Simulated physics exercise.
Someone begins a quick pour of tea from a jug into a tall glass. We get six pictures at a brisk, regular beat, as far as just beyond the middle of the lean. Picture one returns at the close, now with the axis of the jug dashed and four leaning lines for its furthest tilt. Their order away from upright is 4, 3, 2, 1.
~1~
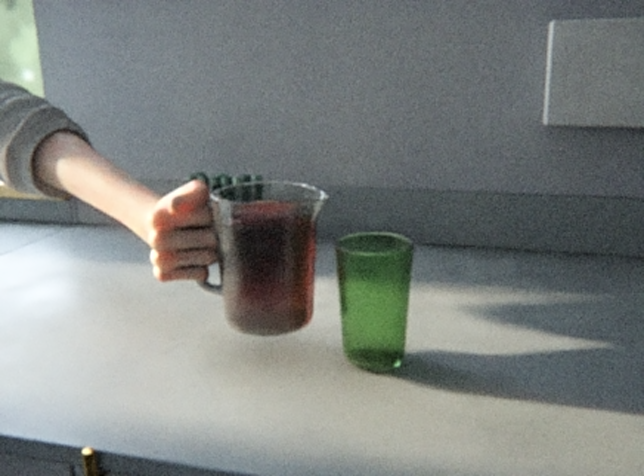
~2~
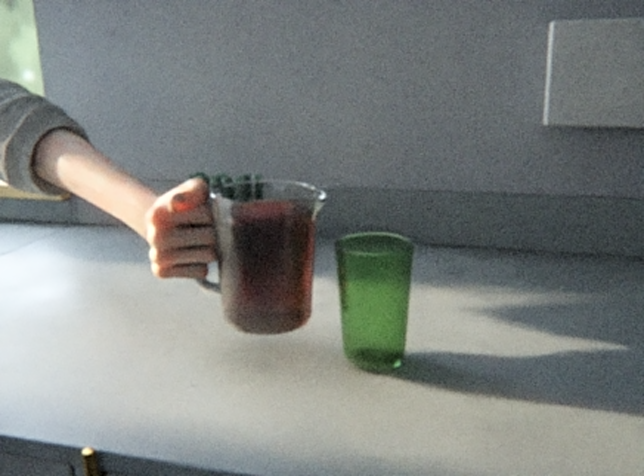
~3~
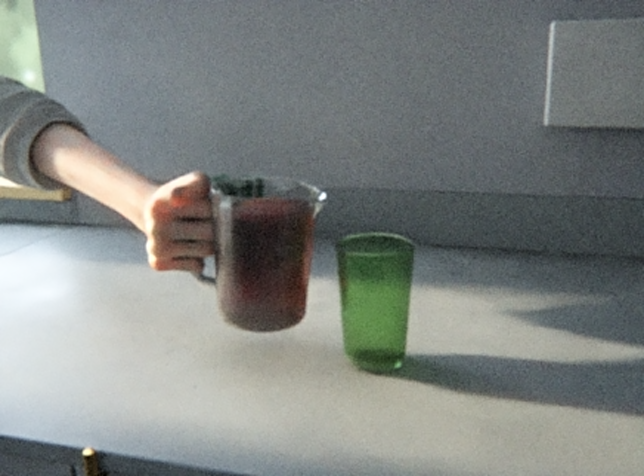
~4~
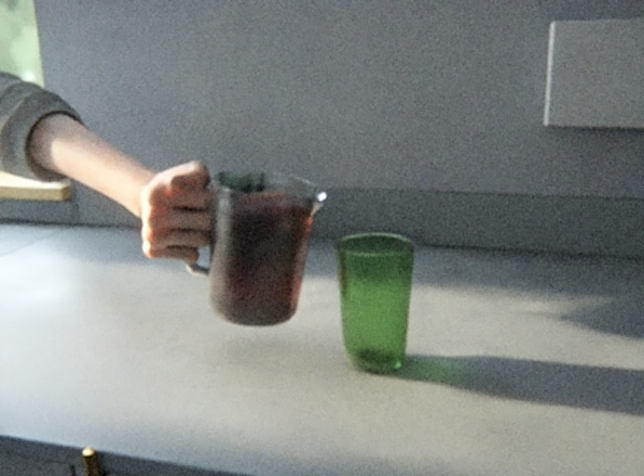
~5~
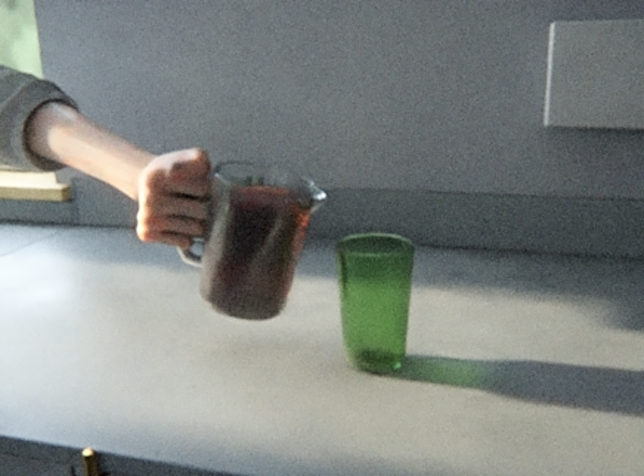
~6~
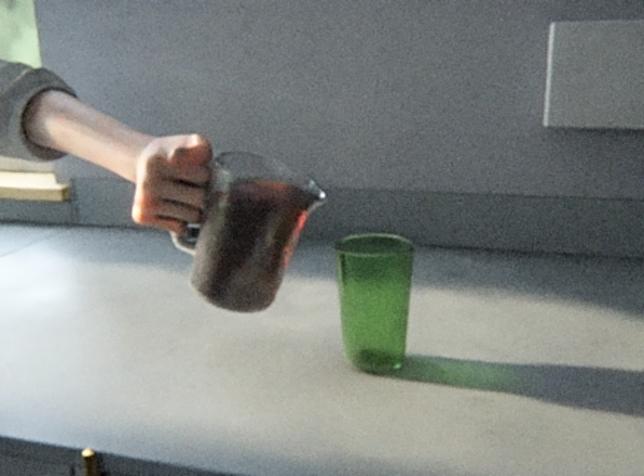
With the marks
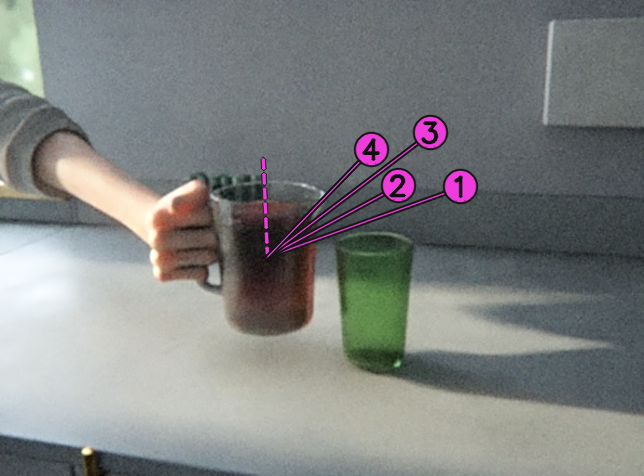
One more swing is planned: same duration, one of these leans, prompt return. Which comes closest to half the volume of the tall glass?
Line 3 does it best.
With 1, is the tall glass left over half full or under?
Over.
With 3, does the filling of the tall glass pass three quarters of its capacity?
No.
On the marked copy, 1 at (445, 193); 2 at (383, 193); 3 at (417, 143); 4 at (359, 161).
If 1 is chosen, the tall glass ends with about 81 % of what it can hold; 7 % of the tea is spilt.
If 2 is chosen, the tall glass ends with about 68 % of what it can hold.
If 3 is chosen, the tall glass ends with about 49 % of what it can hold.
If 4 is chosen, the tall glass ends with about 32 % of what it can hold.
